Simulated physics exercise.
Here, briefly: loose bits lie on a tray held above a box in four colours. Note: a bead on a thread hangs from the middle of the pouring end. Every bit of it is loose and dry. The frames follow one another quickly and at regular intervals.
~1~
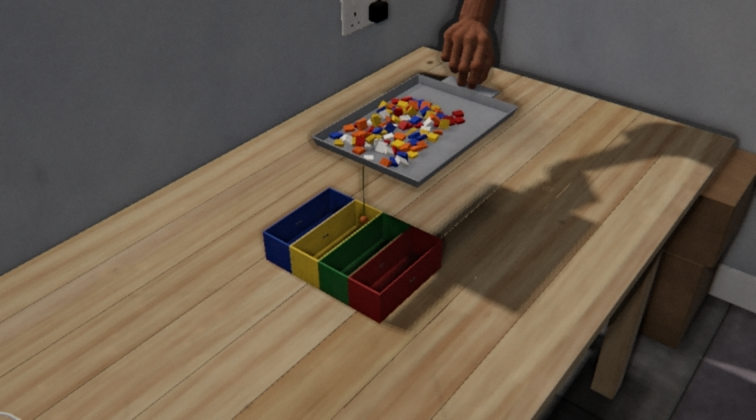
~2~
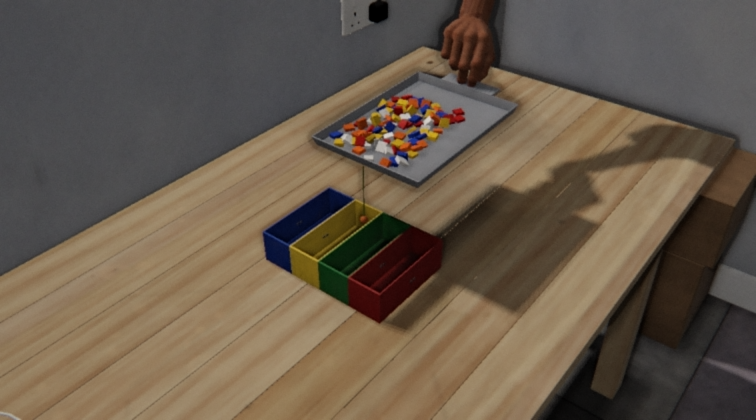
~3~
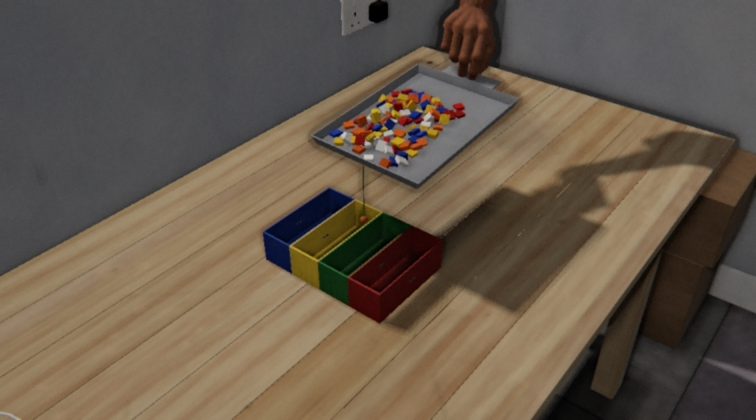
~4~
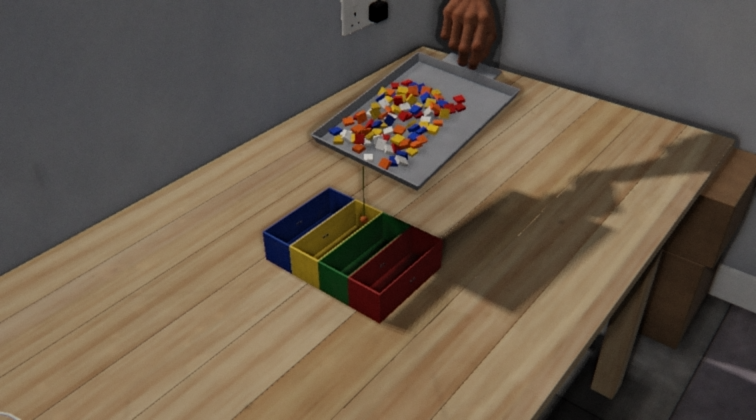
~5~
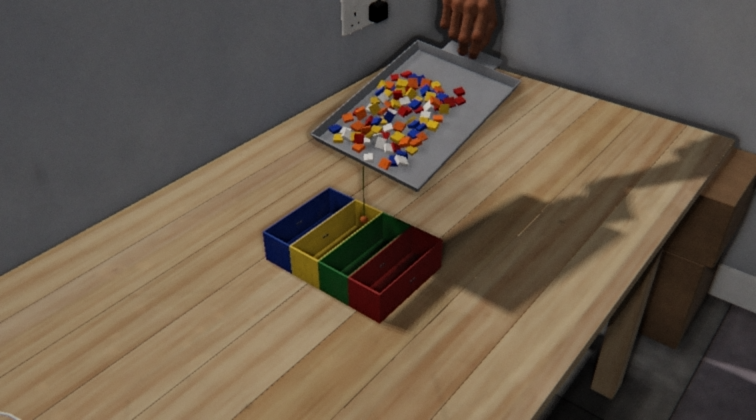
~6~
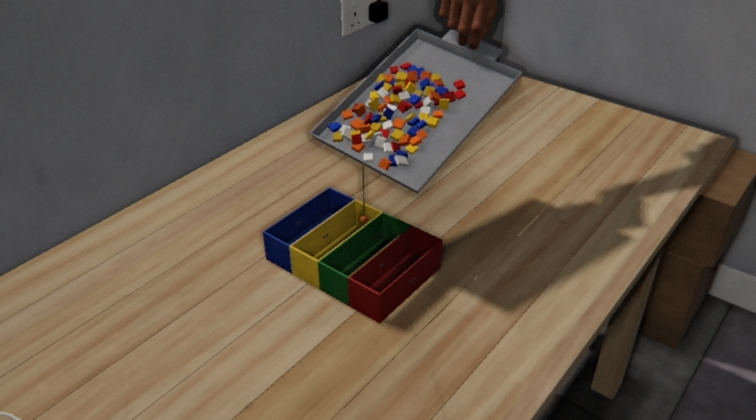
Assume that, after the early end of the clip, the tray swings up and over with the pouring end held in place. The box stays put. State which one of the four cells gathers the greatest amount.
It is the red cell.
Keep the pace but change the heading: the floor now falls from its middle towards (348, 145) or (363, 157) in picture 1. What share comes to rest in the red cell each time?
Roughly 0 per cent, and 10 per cent.
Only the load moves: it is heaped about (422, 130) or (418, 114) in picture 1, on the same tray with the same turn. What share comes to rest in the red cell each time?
You'd get near 60 percent first and near 50 percent next.
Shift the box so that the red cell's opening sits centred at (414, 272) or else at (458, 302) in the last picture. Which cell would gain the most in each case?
First try: Green; second try: Yellow.
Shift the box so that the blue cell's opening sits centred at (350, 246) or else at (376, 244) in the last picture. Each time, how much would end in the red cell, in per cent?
Close to 0 in a hundred first, close to 0 in a hundred second.
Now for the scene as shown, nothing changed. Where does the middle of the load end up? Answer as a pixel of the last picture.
Roughly at (386, 281), give or take.
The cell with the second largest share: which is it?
The answer is the cell in green.
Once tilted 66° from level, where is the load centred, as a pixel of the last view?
I'd mark the middle close to (385, 159).
Soon, tray tipped steeply; most on the tray; a stray few in the red cell; a stray few in the green cell; a small part falling or outside the box.
A while on, tray tipped past a quarter turn; about half in the red cell; about a quarter in the green cell; a stray few in the yellow cell; about a quarter falling or outside the box.
Towards the end, tray tipped past a quarter turn; about half in the red cell; about a third in the green cell; a stray few in the yellow cell; a small part falling or outside the box.
Finally, tray tipped past a quarter turn; about half in the red cell; about a third in the green cell; a stray few in the yellow cell; none in the blue cell; a small part outside the box.
